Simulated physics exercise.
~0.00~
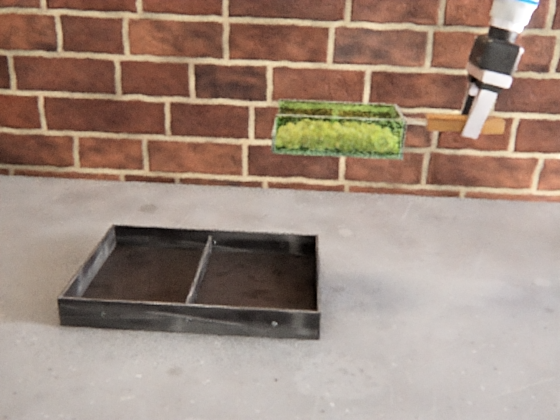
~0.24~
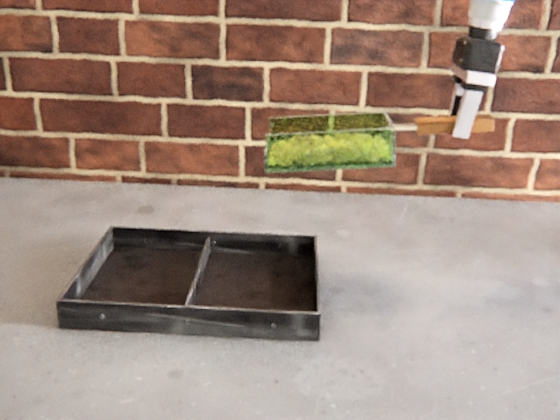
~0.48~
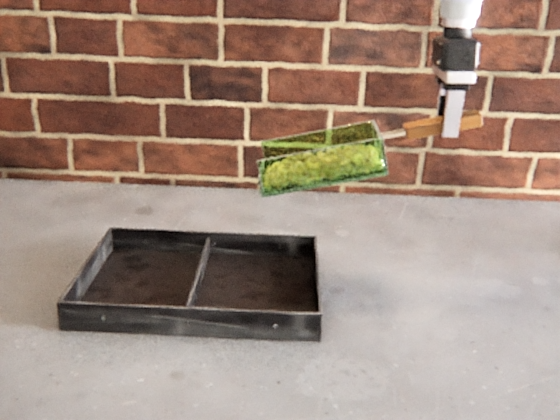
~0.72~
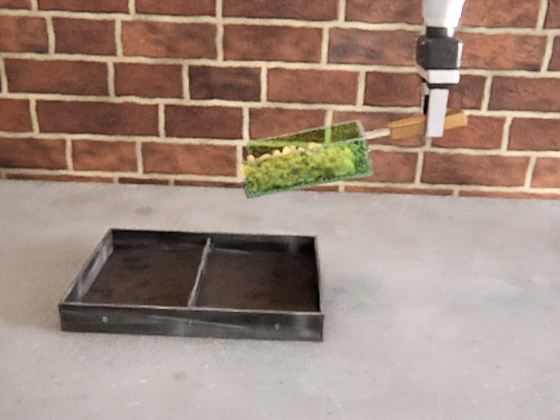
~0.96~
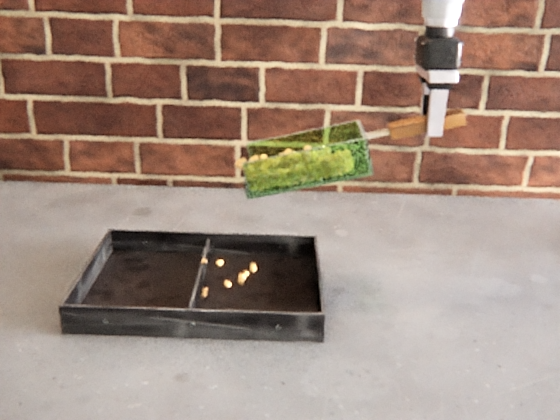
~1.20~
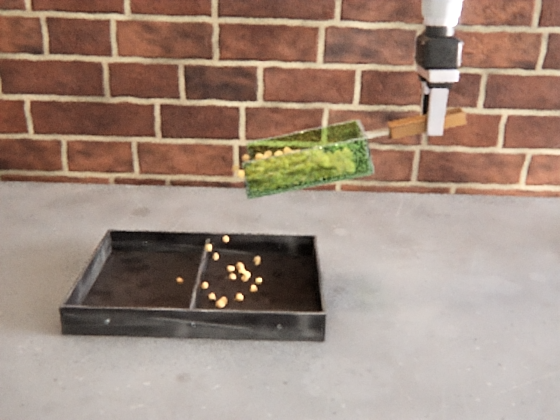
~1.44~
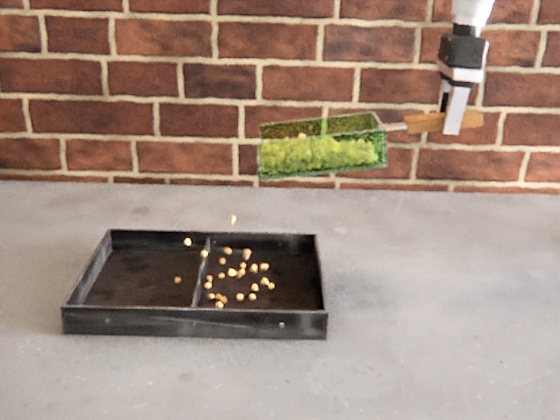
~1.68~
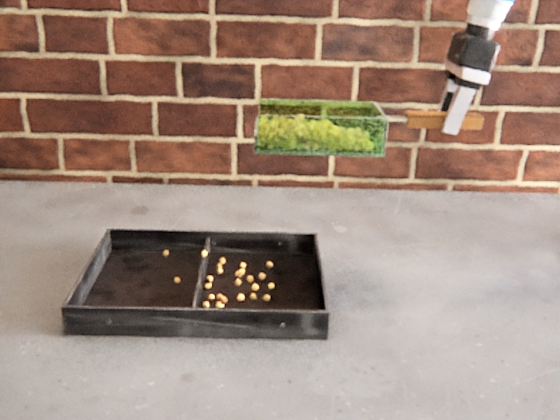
To begin with, a robot arm holds a clear, green-tinted box of dried chickpeas in front of a brick wall, above a dark, divided tray on a grey table. The arm carries the box left and slightly down, then tips it so its far end dips. The chickpeas slide toward the lowered end, and a few spill into the tray's right part. More tumble out and scatter, with a couple landing in the left part. The arm then levels the box and lifts it back, leaving most chickpeas inside and a small scattering in the tray.
